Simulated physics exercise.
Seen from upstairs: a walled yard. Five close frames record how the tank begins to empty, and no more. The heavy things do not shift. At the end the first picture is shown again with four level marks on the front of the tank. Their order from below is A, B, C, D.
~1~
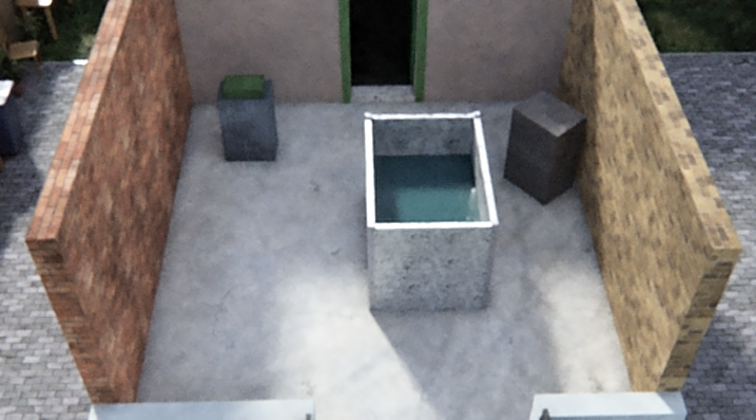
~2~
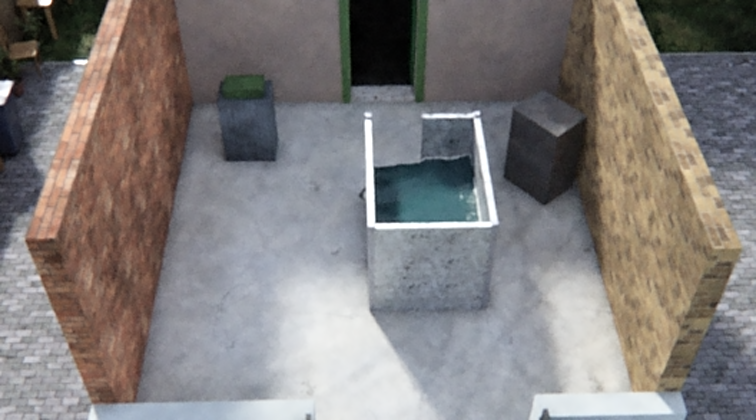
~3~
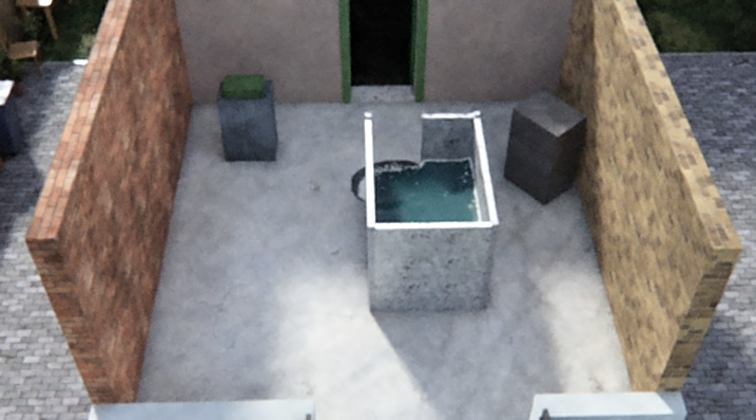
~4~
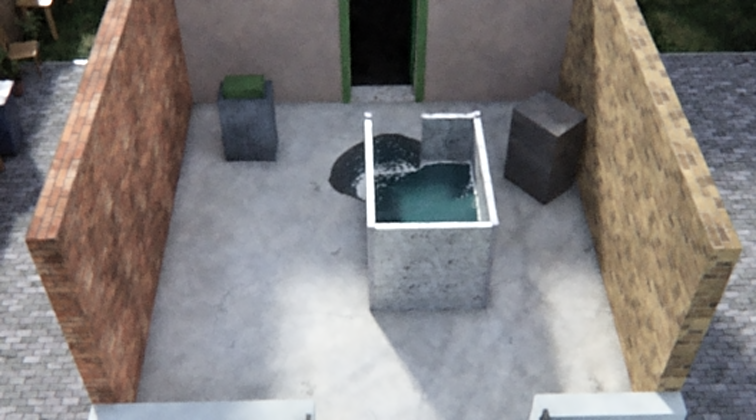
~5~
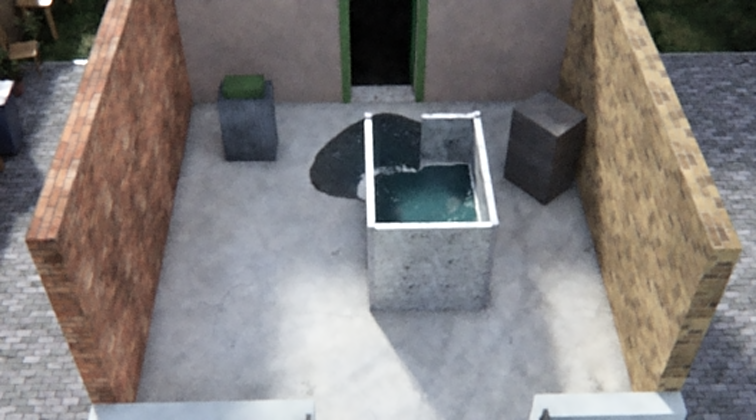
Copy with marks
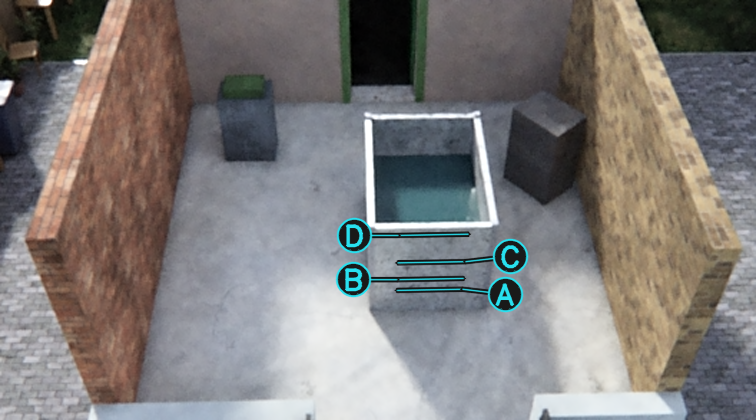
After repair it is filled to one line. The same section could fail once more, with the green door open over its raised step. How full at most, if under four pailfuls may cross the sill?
I would pick line A.
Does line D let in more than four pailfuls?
Yes, that goes wrong.
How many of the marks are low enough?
One of the four.
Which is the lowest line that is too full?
That would be B.
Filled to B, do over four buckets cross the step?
Yes, that goes wrong.
On the marked copy, A at (429, 289); B at (430, 279); C at (431, 262); D at (433, 234); from the bottom up A, B, C, D.
With A, a bucket or two gets in.
With B, about 10 bucketfuls get in.
With C, dozens of bucketfuls pour in.
With D, dozens of bucketfuls pour in.
